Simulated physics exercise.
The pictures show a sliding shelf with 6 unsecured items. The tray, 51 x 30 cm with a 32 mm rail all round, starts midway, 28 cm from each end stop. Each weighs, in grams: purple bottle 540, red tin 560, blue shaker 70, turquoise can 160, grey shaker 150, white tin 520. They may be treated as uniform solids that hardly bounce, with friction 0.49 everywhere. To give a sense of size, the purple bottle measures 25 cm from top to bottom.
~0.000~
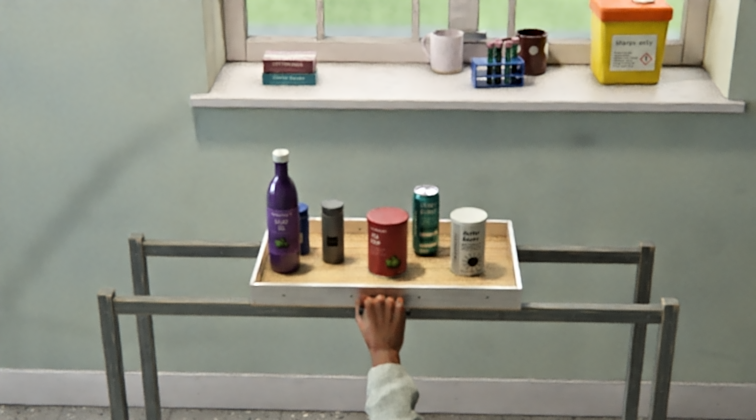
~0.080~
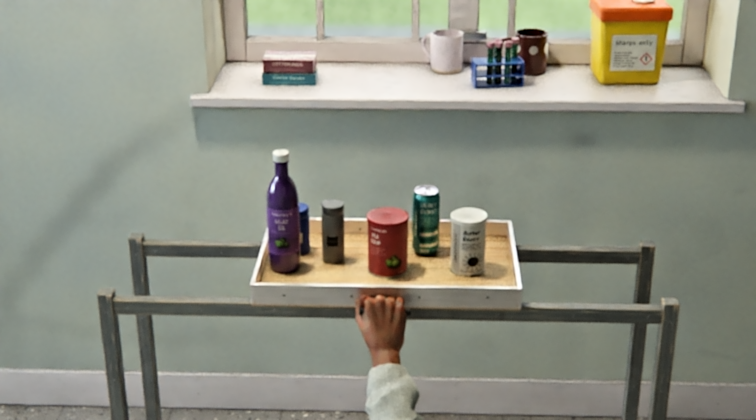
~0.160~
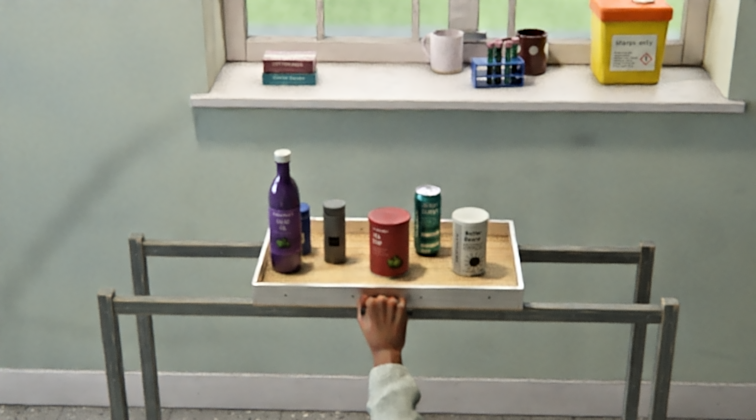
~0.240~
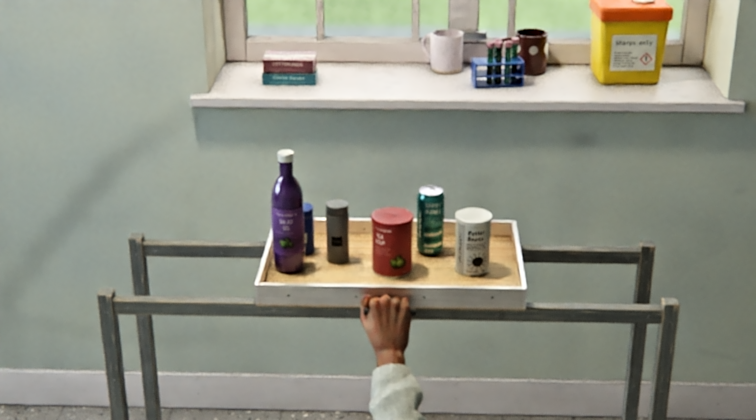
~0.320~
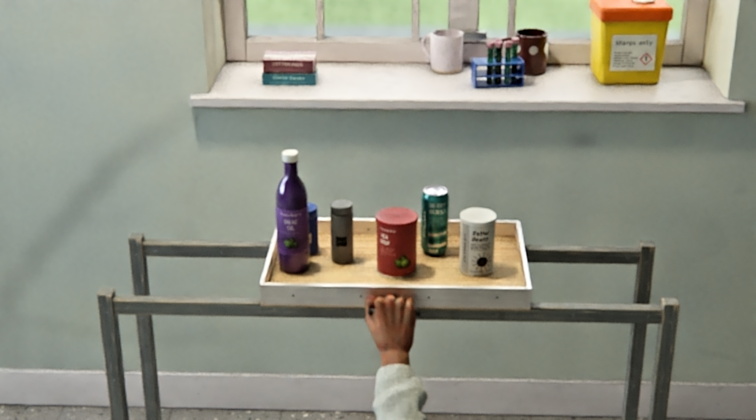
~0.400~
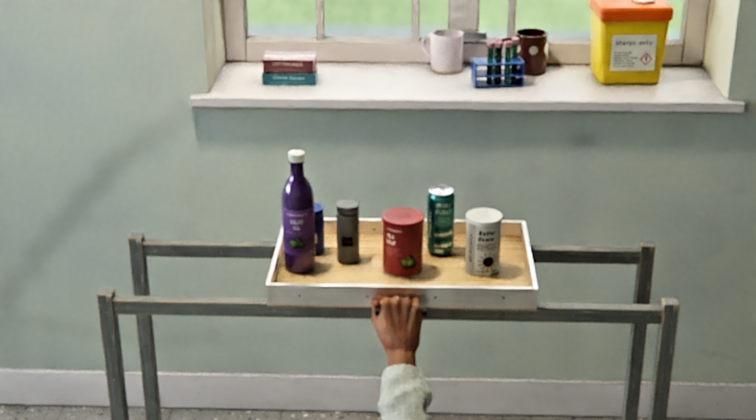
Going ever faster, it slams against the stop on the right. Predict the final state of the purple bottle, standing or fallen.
Overset.
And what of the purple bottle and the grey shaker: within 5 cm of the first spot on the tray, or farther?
Here the purple bottle moves off, and the grey shaker moves off.
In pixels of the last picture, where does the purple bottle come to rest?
Somewhere around (483, 222).
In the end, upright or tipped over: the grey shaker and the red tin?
Well, the grey shaker tumbles down, and the red tin holds steady.
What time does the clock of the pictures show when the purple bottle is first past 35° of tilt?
1.5 s, roughly.
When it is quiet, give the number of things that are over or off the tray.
The number here is 2.
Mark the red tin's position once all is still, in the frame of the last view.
About (539, 245).
After 1.20 s, tray has slid 28 cm right; purple bottle leaning 8° near (434, 211); grey shaker leaning 11°; turquoise can leaning 8°.
After 1.60 s, tray has slid 28 cm right; purple bottle leaning 55° near (483, 226); grey shaker leaning 74°; red tin slid 3 cm.
At rest (3.1 s), tipped over on the tray, purple bottle and grey shaker; the other 4 in place, give or take 5 cm. In the last view, purple bottle near (483, 222).
